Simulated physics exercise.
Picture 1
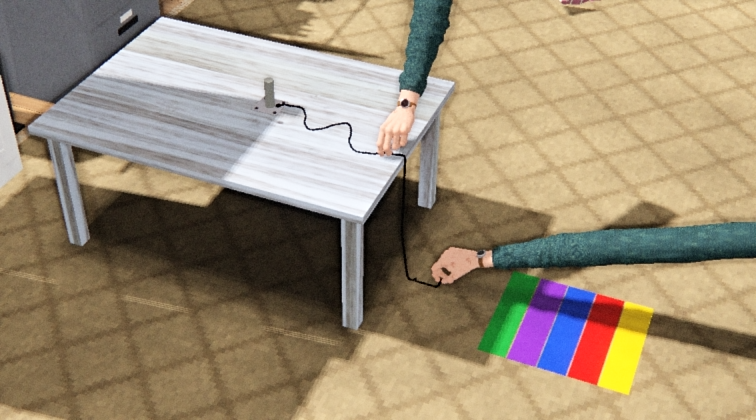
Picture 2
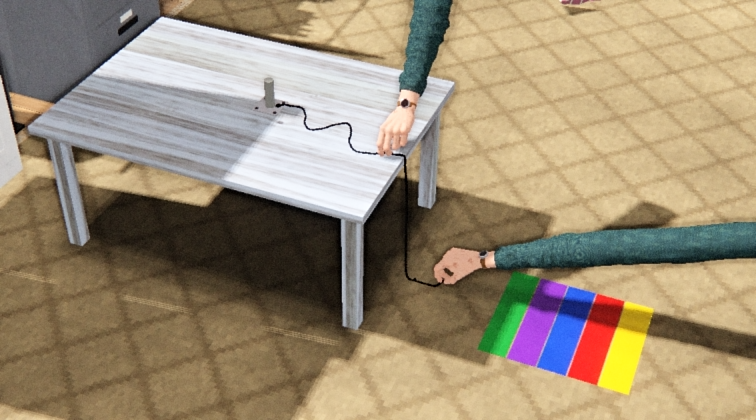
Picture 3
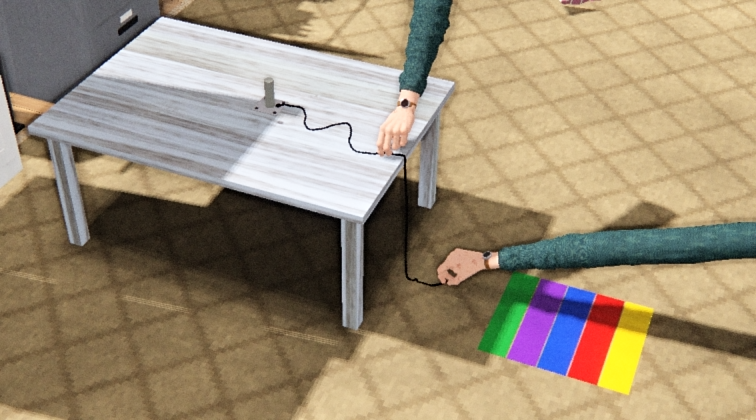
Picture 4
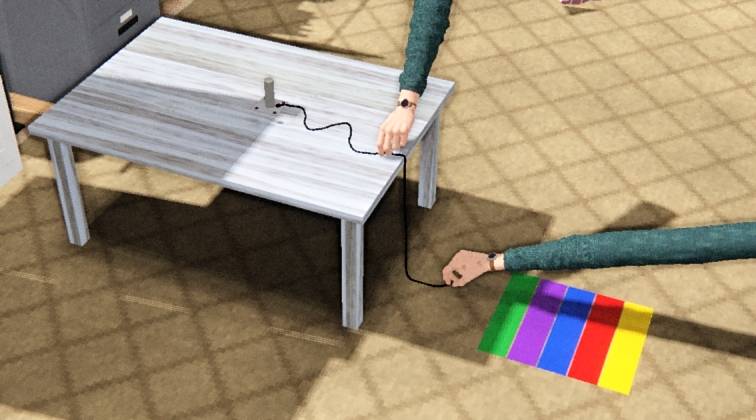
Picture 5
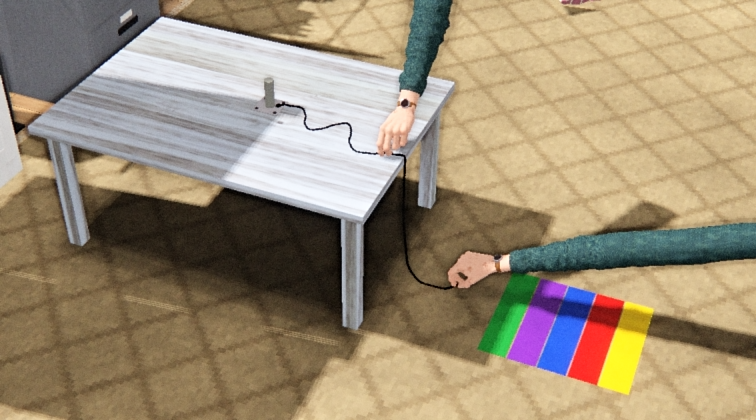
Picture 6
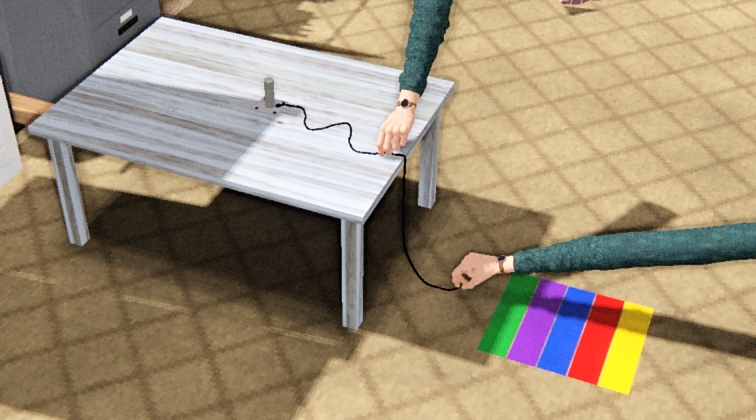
At first, a black cord runs from a small post across a table, pinned at the edge by one hand, while another hand holds its end low beside a striped colour scale. Then the lower hand shifts slightly right, drawing the hanging cord into a gentle curve, while the upper hand stays still.
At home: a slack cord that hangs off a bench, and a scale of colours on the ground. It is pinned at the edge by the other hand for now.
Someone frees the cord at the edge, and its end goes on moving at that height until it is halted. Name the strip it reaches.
The red strip.
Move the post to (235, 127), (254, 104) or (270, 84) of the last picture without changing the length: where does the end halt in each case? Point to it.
In pixels, the answers are (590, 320), (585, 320) and (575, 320).
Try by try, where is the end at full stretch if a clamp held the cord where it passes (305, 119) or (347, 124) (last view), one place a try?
Around (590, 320), then around (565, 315).
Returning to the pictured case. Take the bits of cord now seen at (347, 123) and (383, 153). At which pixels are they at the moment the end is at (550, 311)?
Approx. (370, 137); approx. (418, 182).
A little later, end near (550, 310); over purple.
Next, end near (585, 320); over blue.
When it is tight, end near (605, 326); over red. The red one.
